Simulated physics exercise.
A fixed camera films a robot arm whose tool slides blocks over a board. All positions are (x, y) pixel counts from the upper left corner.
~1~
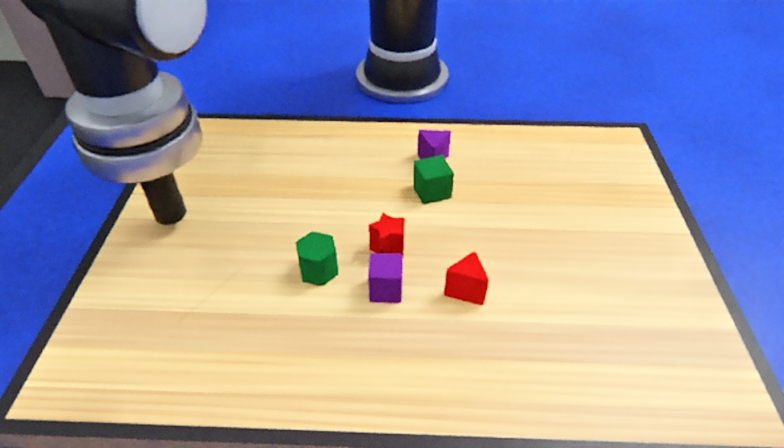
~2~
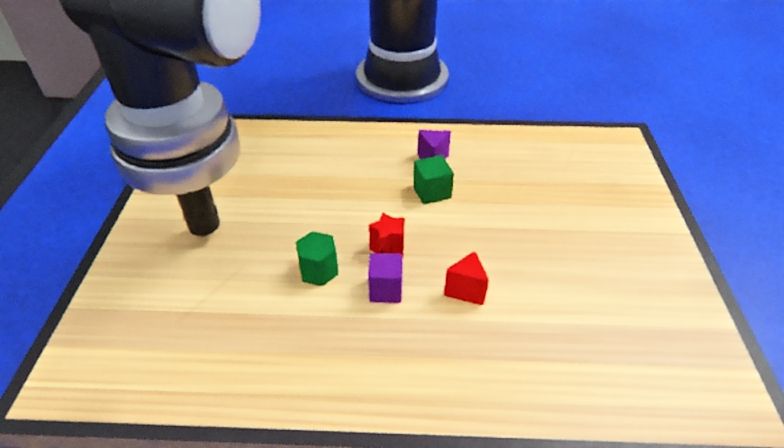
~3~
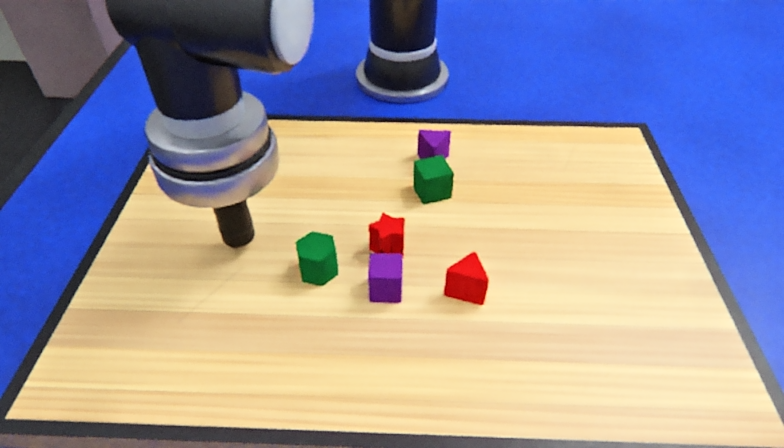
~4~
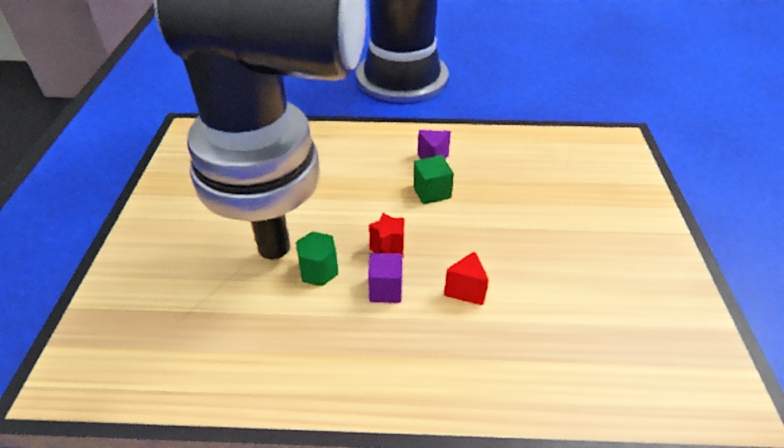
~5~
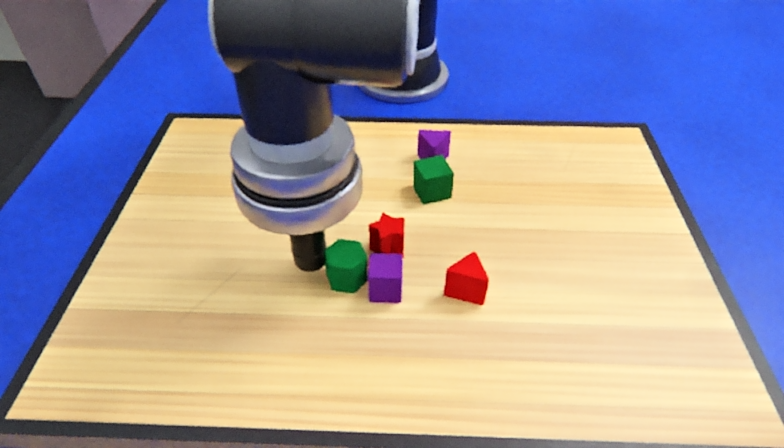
Robot arm moving right across a wooden board, its dark tip pushing a green hexagonal block rightward beside a purple cube.
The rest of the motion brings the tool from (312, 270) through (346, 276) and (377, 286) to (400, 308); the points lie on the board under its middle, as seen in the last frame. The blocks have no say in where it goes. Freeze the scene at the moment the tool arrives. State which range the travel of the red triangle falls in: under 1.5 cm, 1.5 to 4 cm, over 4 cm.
1.5-4 cm.
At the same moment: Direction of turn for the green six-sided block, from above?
The turn is anti-clockwise.
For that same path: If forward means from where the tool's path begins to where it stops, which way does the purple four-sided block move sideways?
It moves off to the left.
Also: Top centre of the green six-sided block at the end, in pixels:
My best guess is (440, 282).
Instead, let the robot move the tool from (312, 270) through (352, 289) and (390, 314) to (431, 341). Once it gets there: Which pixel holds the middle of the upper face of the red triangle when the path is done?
My prediction: (502, 259).
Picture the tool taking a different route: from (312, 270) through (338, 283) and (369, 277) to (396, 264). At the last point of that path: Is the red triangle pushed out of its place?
My answer is yes.
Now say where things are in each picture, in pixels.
Lower end of the tool at (171, 215), tops of blocks, green six-sided block at (316, 245), purple four-sided block at (386, 265), red star-shaped block at (388, 225), red triangle at (470, 266), in the first picture.
Tool at (205, 226), blocks as before, in the second picture.
Tool at (239, 237), blocks as before, in the third picture.
Tool at (275, 249), blocks as before, in the fourth picture.
Tool at (311, 260), green six-sided block at (345, 253), purple four-sided block at (386, 265), red star-shaped block at (388, 225), red triangle at (470, 266), in the fifth picture.
What follows on the original path. One third of the way, tool at (345, 266); green six-sided block at (381, 256), turned 10° anticlockwise; purple four-sided block at (414, 269), turned 25° clockwise.
Two thirds of the way, tool at (378, 277); green six-sided block at (416, 266), turned 15° anticlockwise; purple four-sided block at (451, 277), turned 20° clockwise; red triangle at (486, 268), turned 35° anticlockwise.
At the end, tool at (401, 298); green six-sided block at (440, 282), turned 35° anticlockwise; purple four-sided block at (478, 285); red star-shaped block not moved; red triangle at (504, 267), turned 70° anticlockwise.
